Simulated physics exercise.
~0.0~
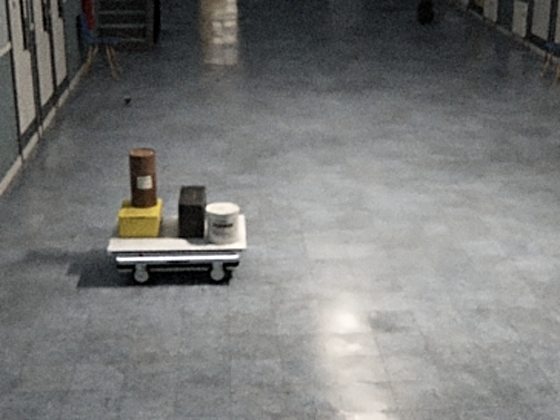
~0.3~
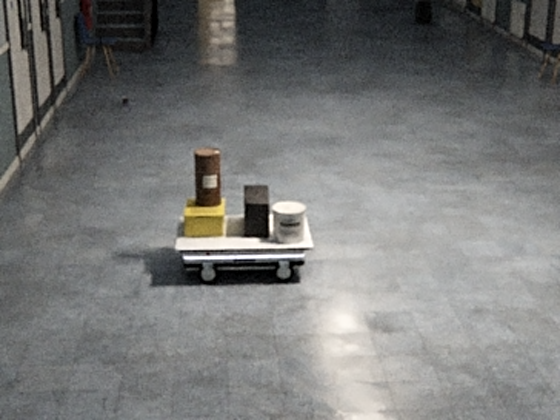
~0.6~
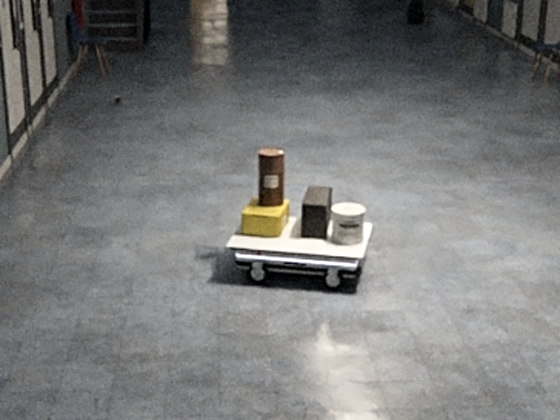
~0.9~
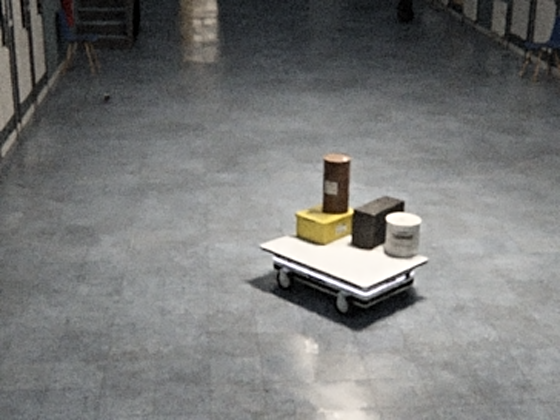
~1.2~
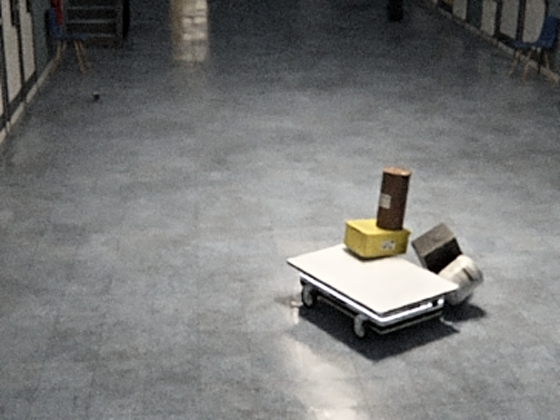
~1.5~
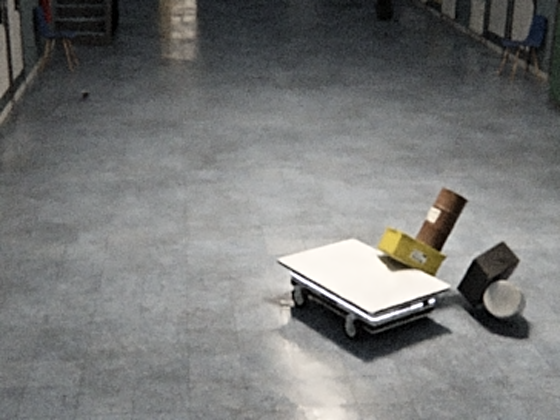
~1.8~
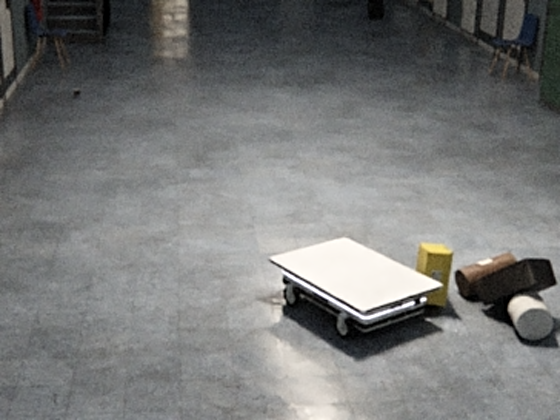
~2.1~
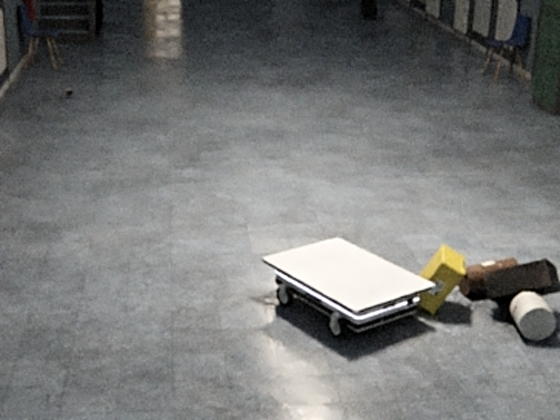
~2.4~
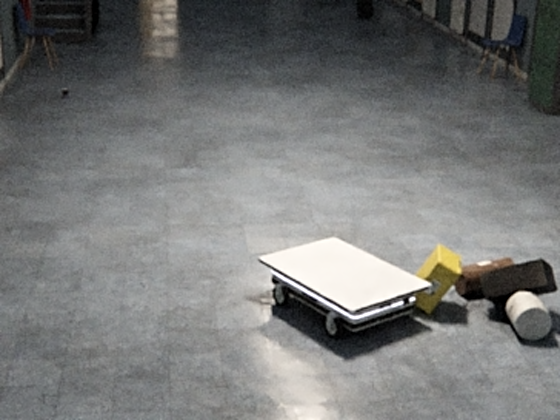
In the video, a flat wheeled cart carrying a yellow tote, brown canister, black box and white pail rolls right along a hallway and turns toward the viewer. The pail and box slide off first, then the tote and canister, and all four lie toppled beside the stopped cart.
